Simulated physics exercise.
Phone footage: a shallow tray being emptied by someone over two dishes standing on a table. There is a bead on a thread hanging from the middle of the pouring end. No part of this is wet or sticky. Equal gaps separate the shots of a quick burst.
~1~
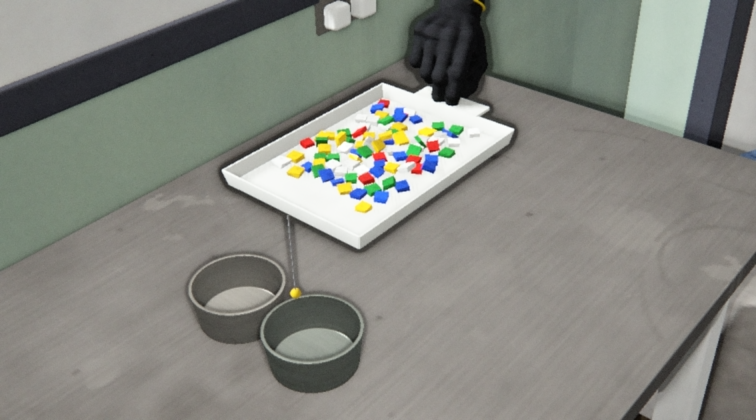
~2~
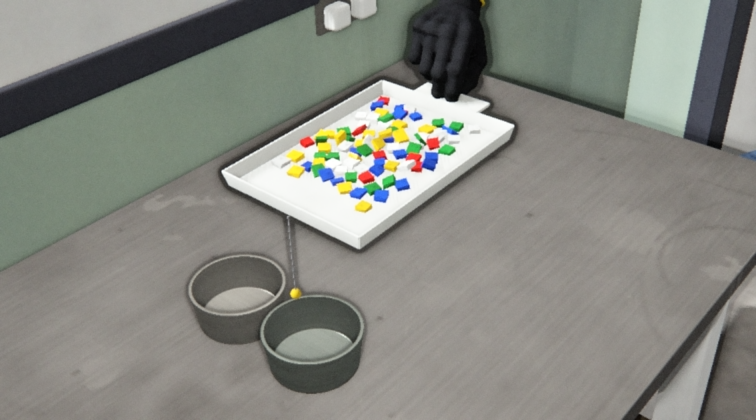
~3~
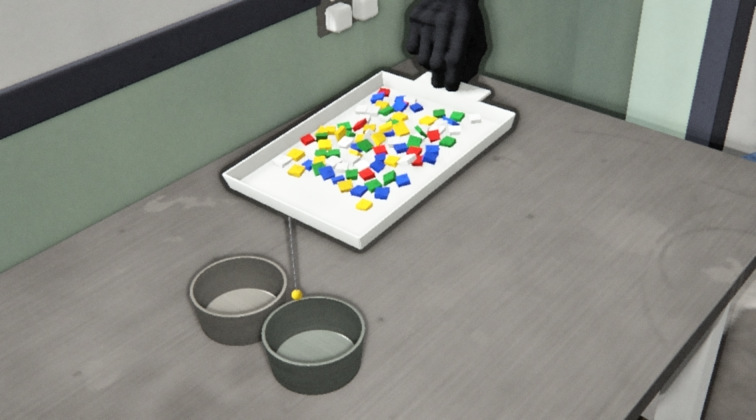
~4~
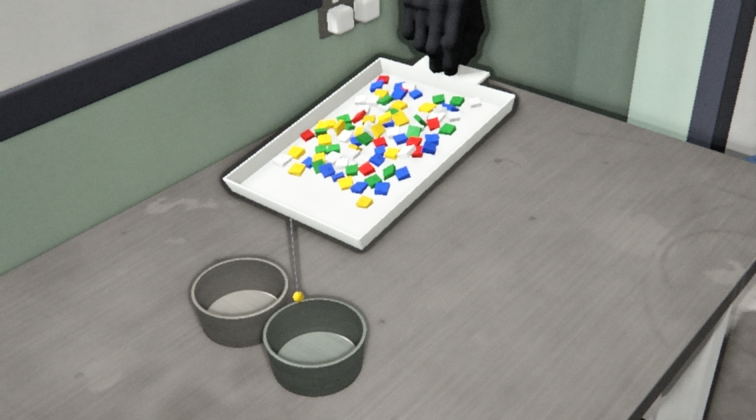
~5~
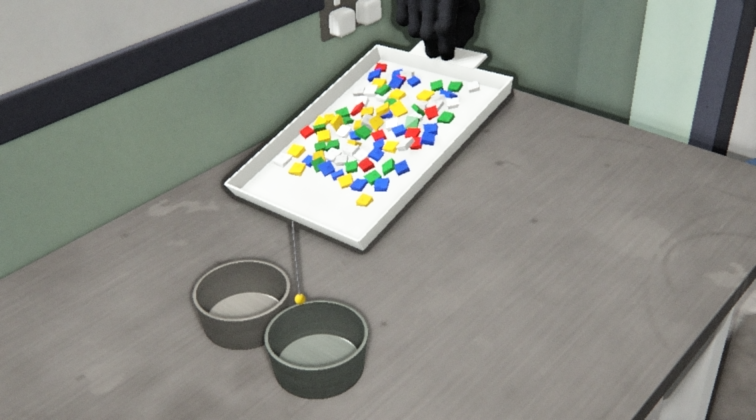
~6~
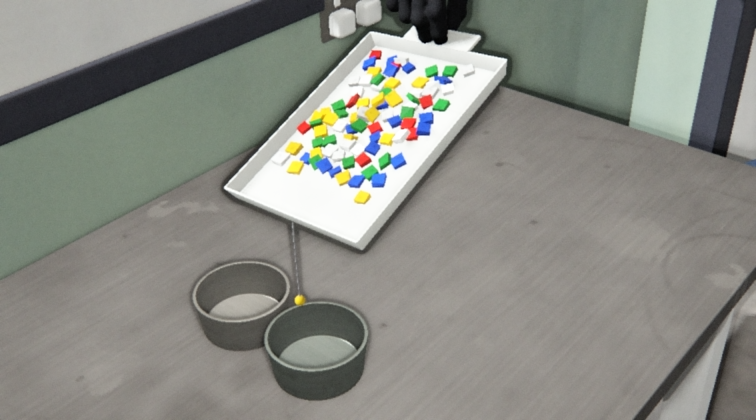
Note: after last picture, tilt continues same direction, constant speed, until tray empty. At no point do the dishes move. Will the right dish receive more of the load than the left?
No: The dish to the left will collect more.
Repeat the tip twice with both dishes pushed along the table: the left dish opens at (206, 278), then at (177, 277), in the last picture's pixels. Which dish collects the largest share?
The right-placed dish first, the right-placed dish second.
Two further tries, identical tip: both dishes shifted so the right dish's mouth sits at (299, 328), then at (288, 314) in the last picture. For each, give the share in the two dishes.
Roughly 60 % and then 60 %.
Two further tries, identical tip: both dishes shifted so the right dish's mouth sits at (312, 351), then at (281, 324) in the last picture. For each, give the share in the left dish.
First placement: 70 per cent; second placement: 30 per cent.
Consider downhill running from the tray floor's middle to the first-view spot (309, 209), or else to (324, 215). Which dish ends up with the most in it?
First case: The dish at right. Second case: The dish at right.
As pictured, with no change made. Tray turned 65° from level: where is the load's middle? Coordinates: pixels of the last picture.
Check around (270, 179) in the last picture.
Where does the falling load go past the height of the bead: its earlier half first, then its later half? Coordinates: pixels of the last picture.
Earlier portion about (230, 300); later portion about (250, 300).
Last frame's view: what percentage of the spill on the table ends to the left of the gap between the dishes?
Close to 90 %.
Shortly afterwards, tray tipped steeply; all but a few on the tray; only a few in the air.
Next, tray tipped past a quarter turn; near half on the tray; only a few in the right dish; a little in the left dish; near a quarter outside both; near a quarter in the air.
Some moments later, tray tipped past a quarter turn; a little in the right dish; near half in the left dish; near a third outside both; only a few in the air.
In the end, tray tipped past a quarter turn; a little in the right dish; near half in the left dish; near a third outside both; only a few in the air.
